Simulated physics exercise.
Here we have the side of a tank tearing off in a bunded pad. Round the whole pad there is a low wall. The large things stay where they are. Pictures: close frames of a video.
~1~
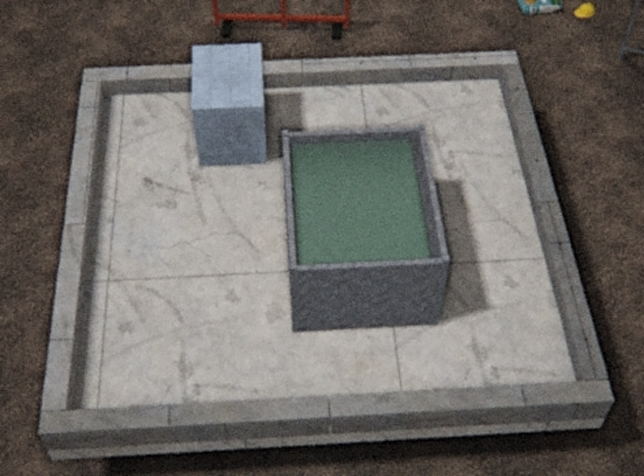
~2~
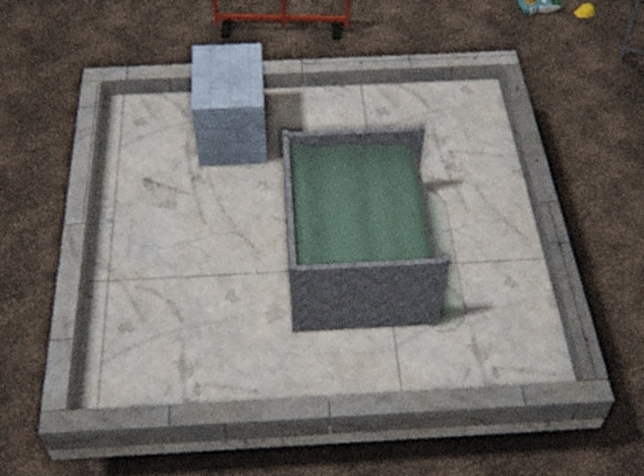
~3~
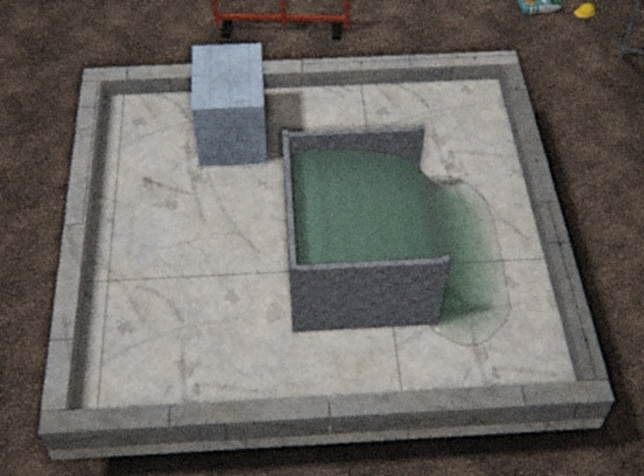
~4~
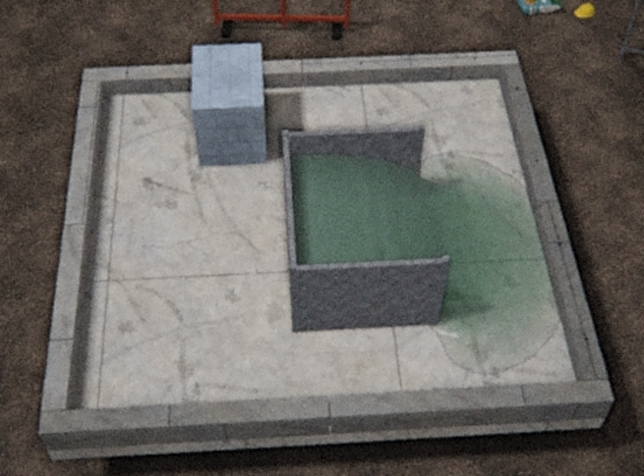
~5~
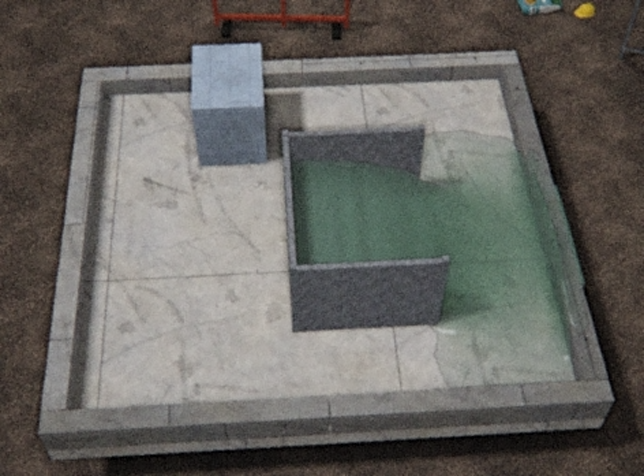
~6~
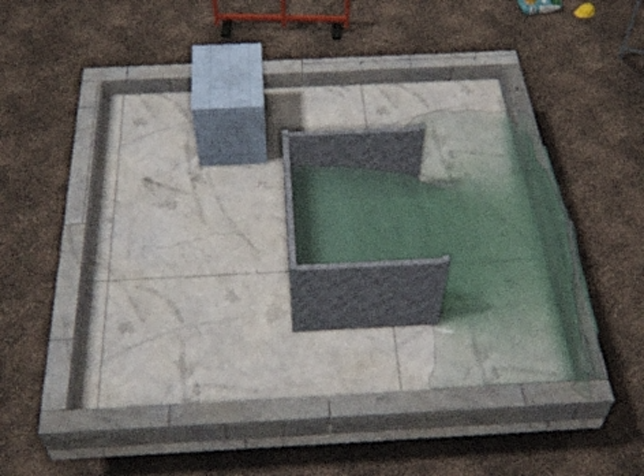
On a pale paved pad ringed by a low wall, an open grey tank of still green water stands near a blue-grey block. The tank's right side gives way and water pours out through the gap, fanning across the paving, reaching the right-hand wall and surging up against it.
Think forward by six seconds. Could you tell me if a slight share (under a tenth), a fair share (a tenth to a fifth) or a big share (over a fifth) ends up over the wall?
So the spill past the wall comes out large, beyond a fifth.
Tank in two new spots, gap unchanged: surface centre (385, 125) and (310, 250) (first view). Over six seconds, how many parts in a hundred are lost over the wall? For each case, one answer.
Near 38 and 26 in a hundred.
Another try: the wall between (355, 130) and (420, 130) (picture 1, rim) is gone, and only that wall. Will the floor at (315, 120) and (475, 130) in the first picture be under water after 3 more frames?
Taking them as listed, I'd say drenched and drenched.
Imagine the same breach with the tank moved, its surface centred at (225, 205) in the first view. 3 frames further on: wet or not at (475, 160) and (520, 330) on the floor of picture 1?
In the order asked: Soaked and soaked.
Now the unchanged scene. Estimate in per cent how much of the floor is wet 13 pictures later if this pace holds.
Roughly 55 %.
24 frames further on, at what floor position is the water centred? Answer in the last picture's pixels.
I reckon somewhere around (363, 231).
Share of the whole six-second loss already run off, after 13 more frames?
I get 95 percent.
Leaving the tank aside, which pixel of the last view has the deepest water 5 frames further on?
Somewhere around pixel (567, 392).
A moment on, water covers 30 % of the floor; the low wall has let 9 % over.
Next, water covers 30 % of the floor; the low wall has let 19 % over.
Then, water covers 45 % of the floor; the low wall has let 32 % over.
Later, water covers 70 % of the floor; the low wall has let 33 % over.
In the end, water covers 80 % of the floor; the low wall has let 33 % over.
